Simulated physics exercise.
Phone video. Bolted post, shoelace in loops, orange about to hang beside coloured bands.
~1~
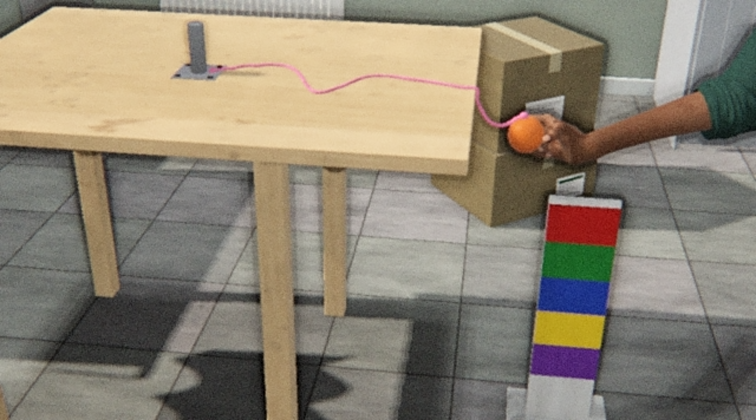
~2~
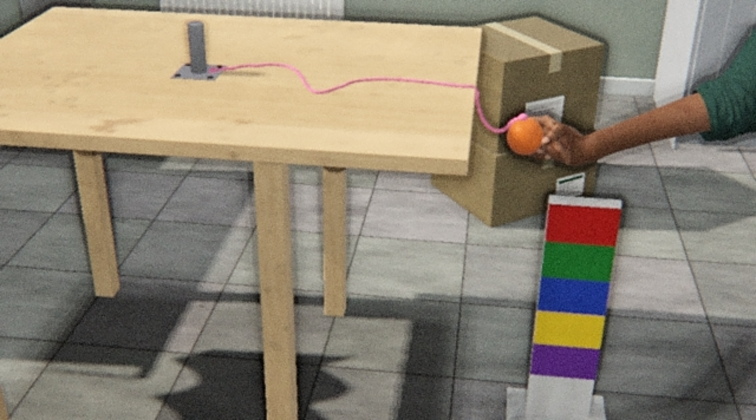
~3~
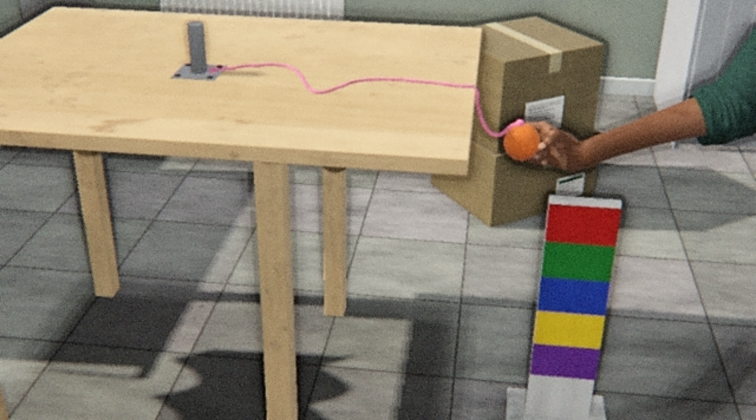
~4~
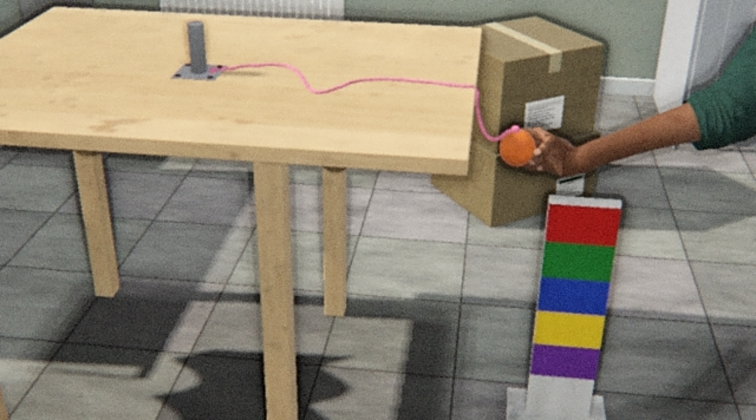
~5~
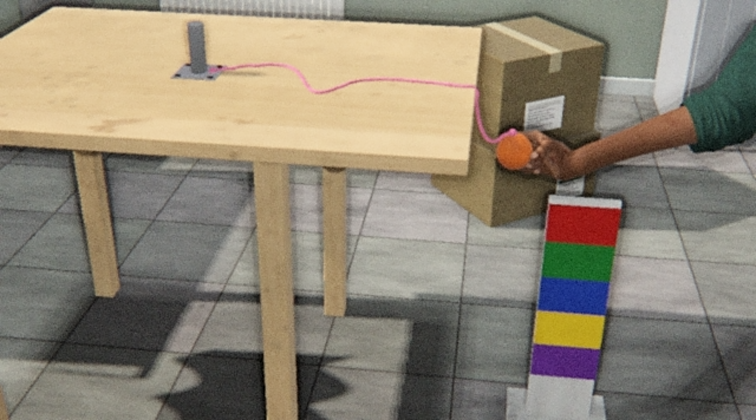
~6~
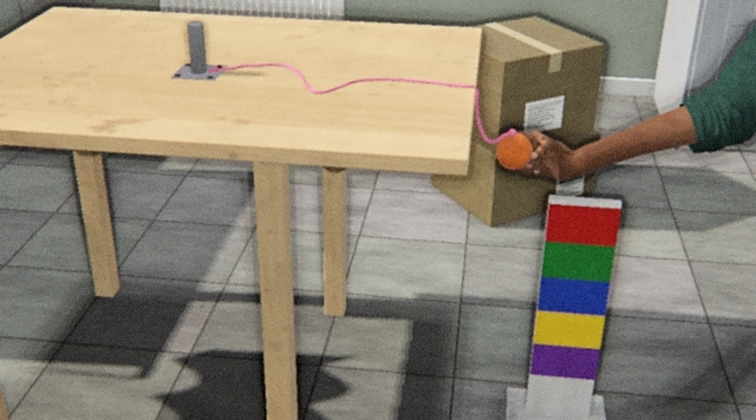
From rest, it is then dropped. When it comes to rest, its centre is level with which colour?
The green one.
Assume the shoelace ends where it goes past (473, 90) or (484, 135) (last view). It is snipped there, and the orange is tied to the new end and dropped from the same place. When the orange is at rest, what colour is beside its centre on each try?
Try 1 - higher than all five; try 2 - red.
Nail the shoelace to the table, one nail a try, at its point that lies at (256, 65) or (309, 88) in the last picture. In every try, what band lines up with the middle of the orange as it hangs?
Taking the two tries in turn, you'd get green and then red.
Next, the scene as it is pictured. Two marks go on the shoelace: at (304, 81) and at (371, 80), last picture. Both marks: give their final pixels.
They go to (339, 79) and to (441, 84).
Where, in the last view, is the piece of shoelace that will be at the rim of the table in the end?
That spot is near (409, 81).
A little later, orange near (472, 234); level with red.
Next, orange near (449, 239); level with green.
When it is over, orange near (469, 245); level with green. Its middle rests at the green band.
